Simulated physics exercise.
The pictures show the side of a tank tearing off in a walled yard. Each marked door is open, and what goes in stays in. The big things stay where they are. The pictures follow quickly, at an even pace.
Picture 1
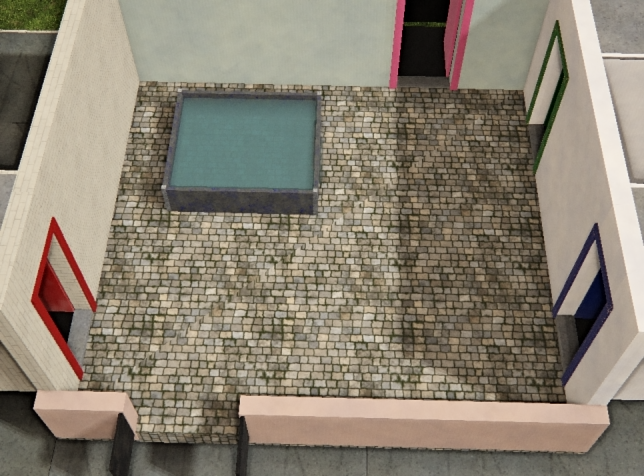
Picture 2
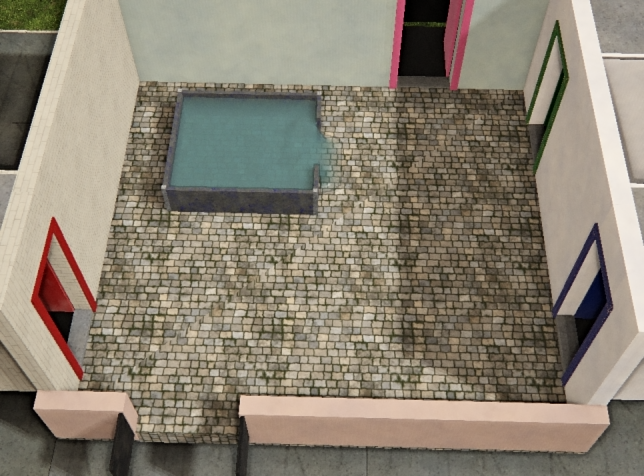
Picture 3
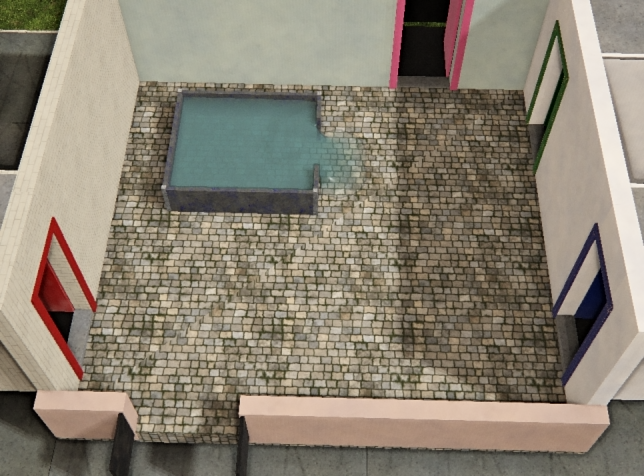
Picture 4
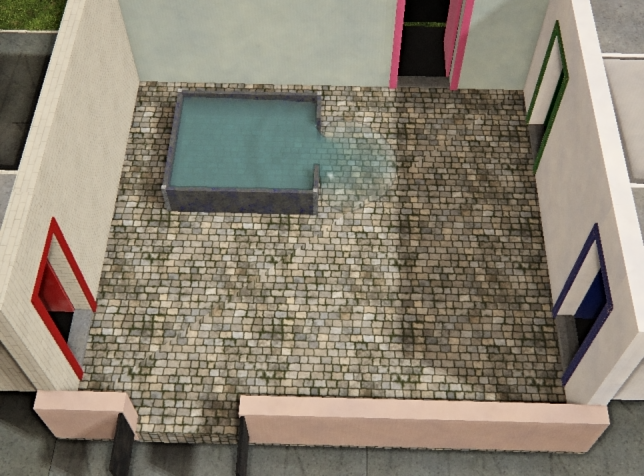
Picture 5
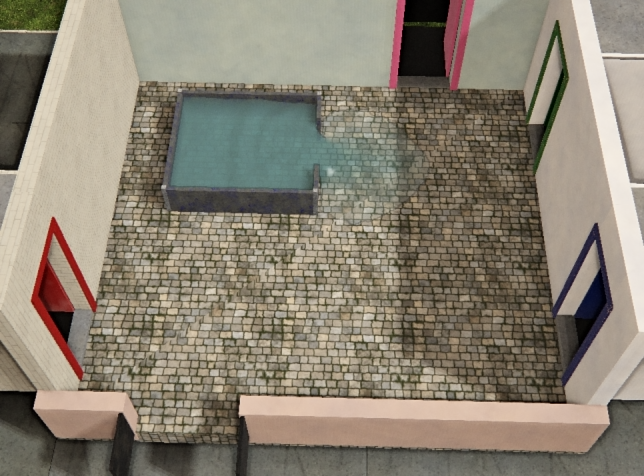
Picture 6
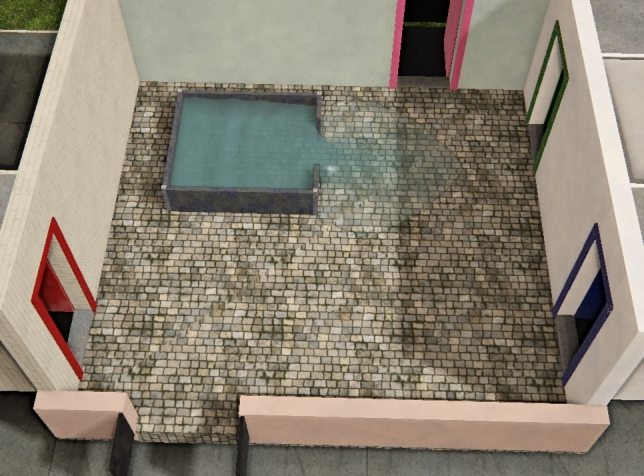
A walled yard paved with worn cobblestones is seen from high above, the view staying still throughout. A dark-edged tank of still, teal water sits toward the back left, with a red-framed opening in the left wall, a pink one at the back, and green and blue ones on the right. The tank's right side gives way, and water pours through the gap, fanning rightward across the stones in a thinning sheet.
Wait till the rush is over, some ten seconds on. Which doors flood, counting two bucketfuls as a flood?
The red door admits no more than that; the green door lets in a lot; the pink door lets in a lot; the blue door admits no more than that.
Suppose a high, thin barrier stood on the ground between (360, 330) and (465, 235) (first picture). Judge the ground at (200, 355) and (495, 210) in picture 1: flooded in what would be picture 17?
As listed: Not flooded, awash.
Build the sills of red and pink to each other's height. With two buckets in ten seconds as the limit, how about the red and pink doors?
One by one: The red door holds; the pink door lets less in.
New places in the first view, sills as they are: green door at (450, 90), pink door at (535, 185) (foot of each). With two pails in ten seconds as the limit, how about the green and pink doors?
Green goes over, pink goes over.
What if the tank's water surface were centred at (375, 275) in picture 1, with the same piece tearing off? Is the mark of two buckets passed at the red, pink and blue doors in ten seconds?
Red takes less, pink lets more in, blue lets more in.
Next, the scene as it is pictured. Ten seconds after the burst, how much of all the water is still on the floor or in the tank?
Close to 82 %.
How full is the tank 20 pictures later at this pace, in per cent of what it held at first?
Near 52 in a hundred.
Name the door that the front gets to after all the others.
That is the red-painted one.
A moment on, water covers 25 % of the floor; the red door not reached, the green door wet at the sill, nothing in, the pink door wet at the sill, nothing in, the blue door not reached.
Next, water covers 35 % of the floor; the red door not reached, the green door over two buckets in, the pink door under two buckets in, the blue door not reached.
Then, water covers 35 % of the floor; the red door not reached, the green door far over two buckets in, the pink door over two buckets in, the blue door wet at the sill, nothing in.
Later, water covers 45 % of the floor; the red door not reached, the green door far over two buckets in, the pink door over two buckets in, the blue door wet at the sill, nothing in.
In the end, water covers 75 % of the floor; the red door wet at the sill, nothing in, the green door far over two buckets in, the pink door over two buckets in, the blue door wet at the sill, nothing in.
